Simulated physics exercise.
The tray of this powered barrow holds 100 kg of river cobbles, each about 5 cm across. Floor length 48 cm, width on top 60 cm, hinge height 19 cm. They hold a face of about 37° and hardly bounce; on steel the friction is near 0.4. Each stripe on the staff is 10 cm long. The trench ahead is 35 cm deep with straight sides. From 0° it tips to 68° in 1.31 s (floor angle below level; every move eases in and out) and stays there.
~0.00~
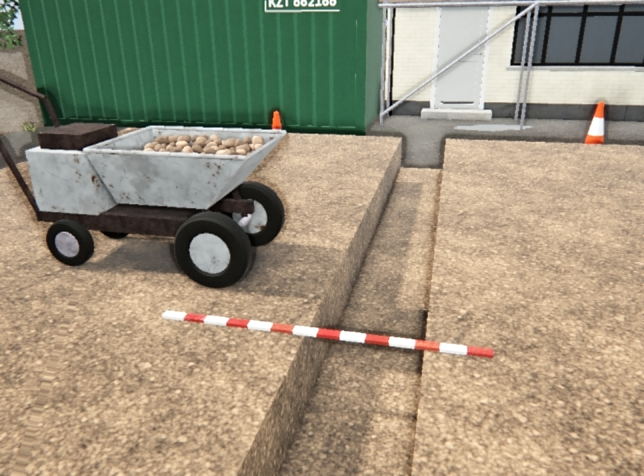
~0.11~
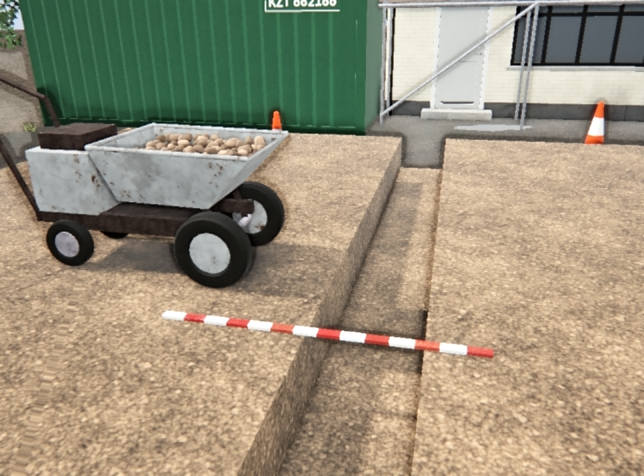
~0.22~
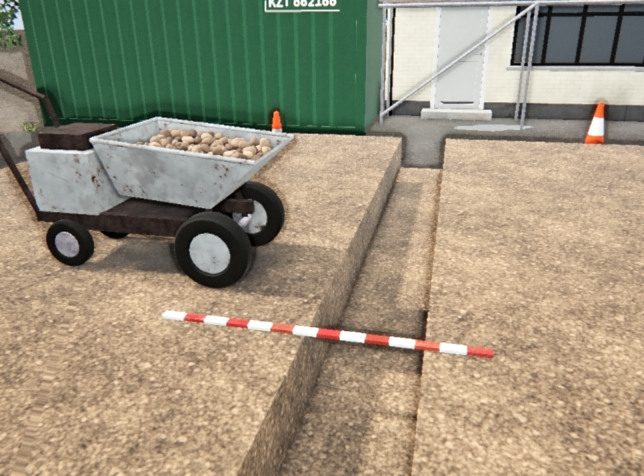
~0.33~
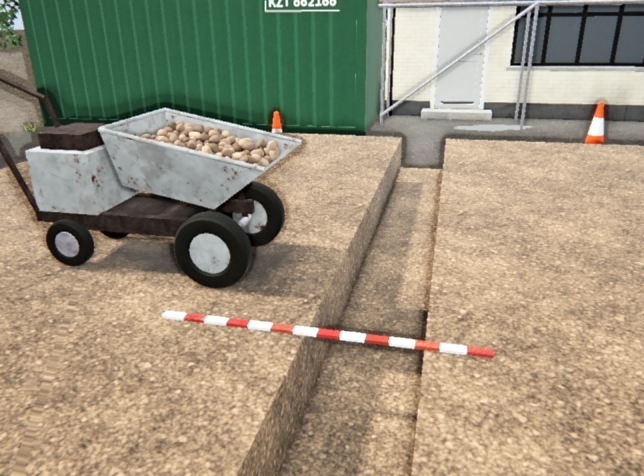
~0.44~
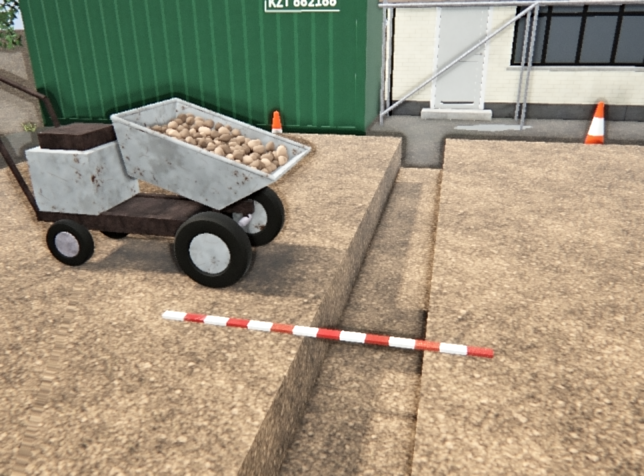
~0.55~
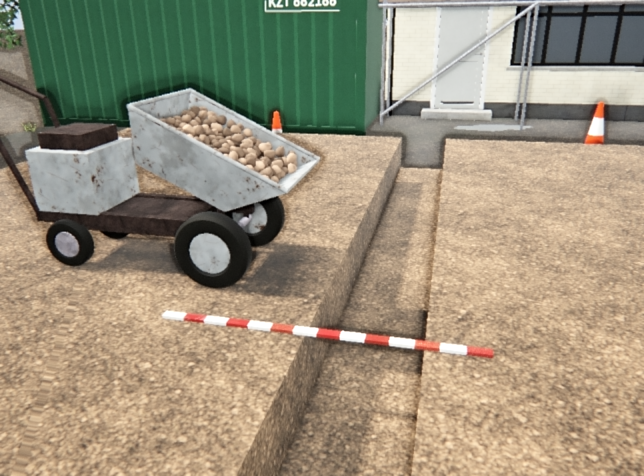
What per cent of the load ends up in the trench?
About 100 per cent.
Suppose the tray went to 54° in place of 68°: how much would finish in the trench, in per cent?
Then about 65 per cent.
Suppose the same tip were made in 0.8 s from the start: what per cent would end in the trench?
Then about 100 per cent.
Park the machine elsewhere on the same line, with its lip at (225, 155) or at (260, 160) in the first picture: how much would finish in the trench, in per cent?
About 95 and 100 per cent.
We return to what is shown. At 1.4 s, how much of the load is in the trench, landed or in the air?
Some 45 per cent.
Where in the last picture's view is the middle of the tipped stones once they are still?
Around (386, 327).
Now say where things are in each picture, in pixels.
In the first frame, the tray is at 0°, its lip at (246, 158); the top of the load is at (217, 141).
The second frame shows lip at (248, 160), floor tilted 1°, highest stones at (203, 139); the stones move at 0.2 m/s on average.
The third frame shows lip at (255, 163), floor tilted 5°, highest stones at (180, 135); the stones move at 0.3 m/s on average.
In the fourth frame, the tray is at 11°, its lip at (264, 170); the top of the load is at (180, 129); the stones move at 0.4 m/s on average.
In the fifth frame, the tray is at 18°, its lip at (276, 179); the top of the load is at (183, 122); the stones move at 0.5 m/s on average.
In the sixth frame, the tray is at 26°, its lip at (287, 192); the top of the load is at (191, 115); the stones move at 0.6 m/s on average.
After 1.0 s the floor is at 57°; 100 % in the tray; the foremost stones are at (324, 215).
After 1.4 s the floor is at 68°; 56 % in the tray, 44 % in the trench; the foremost stones are at (409, 332).
After 1.8 s the floor is at 68°; 22 % in the tray, 78 % in the trench; the foremost stones are at (424, 322).
After 3.7 s the floor is at 68°; 0 % in the tray, 100 % in the trench; the foremost stones are at (424, 323).
